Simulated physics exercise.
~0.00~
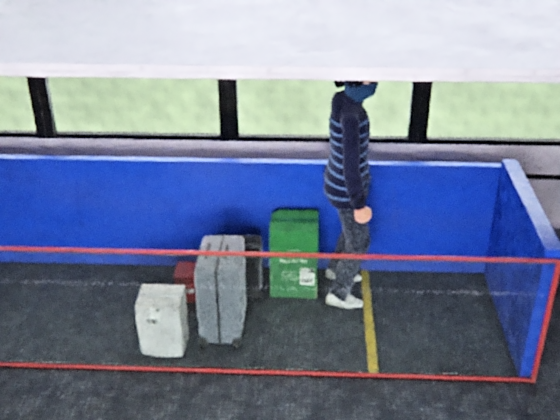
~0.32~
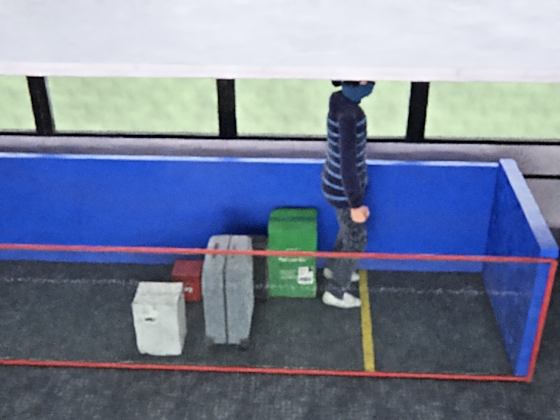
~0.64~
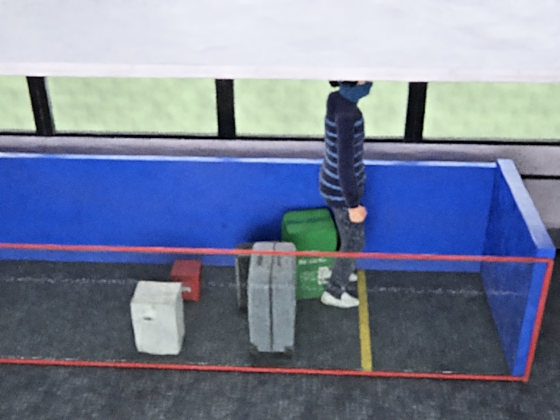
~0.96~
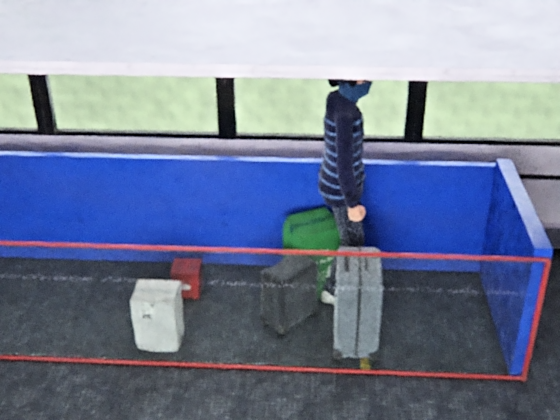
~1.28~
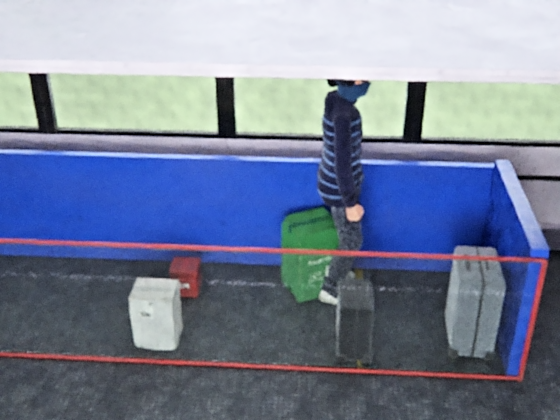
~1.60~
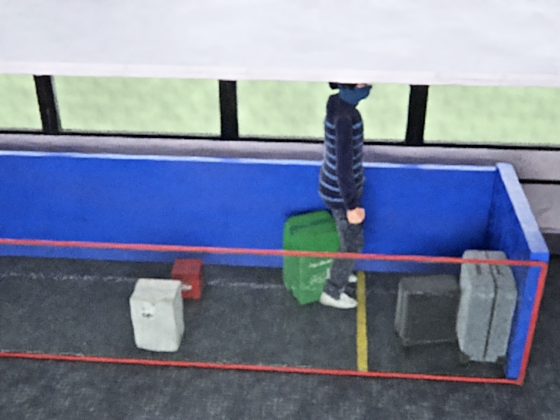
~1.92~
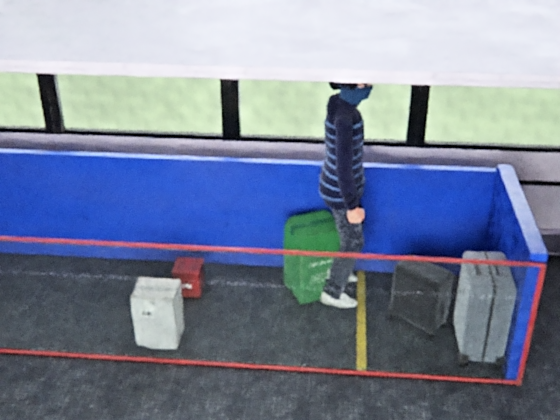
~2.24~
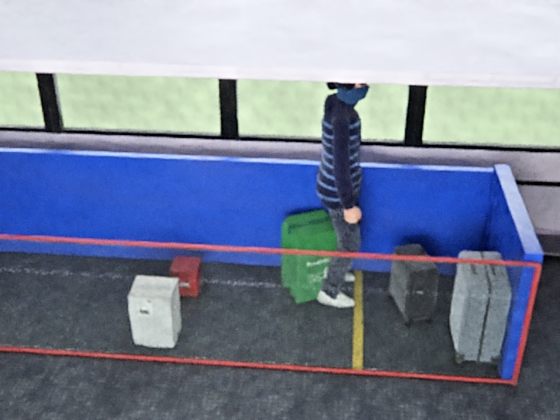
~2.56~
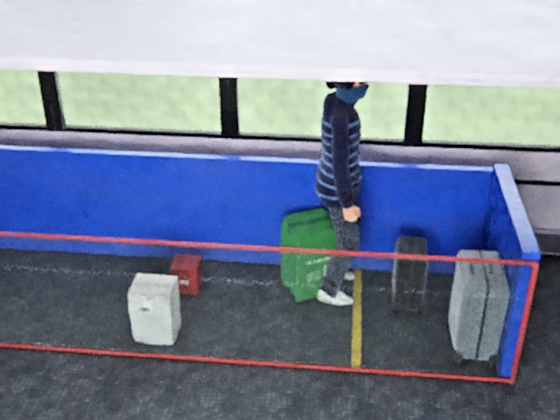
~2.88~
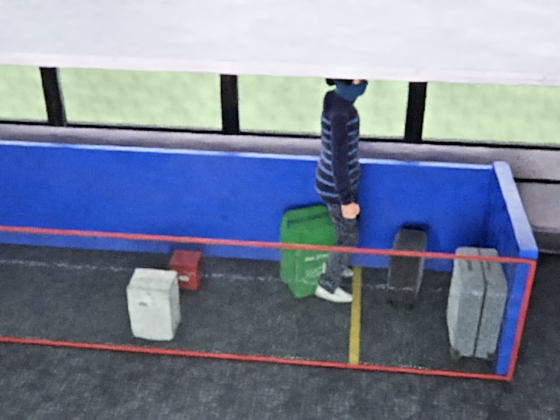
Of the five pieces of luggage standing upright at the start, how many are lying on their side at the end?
None of them are lying on their side at the end. The black case, grey case, white pack, red tub and green bag all stay off their sides.
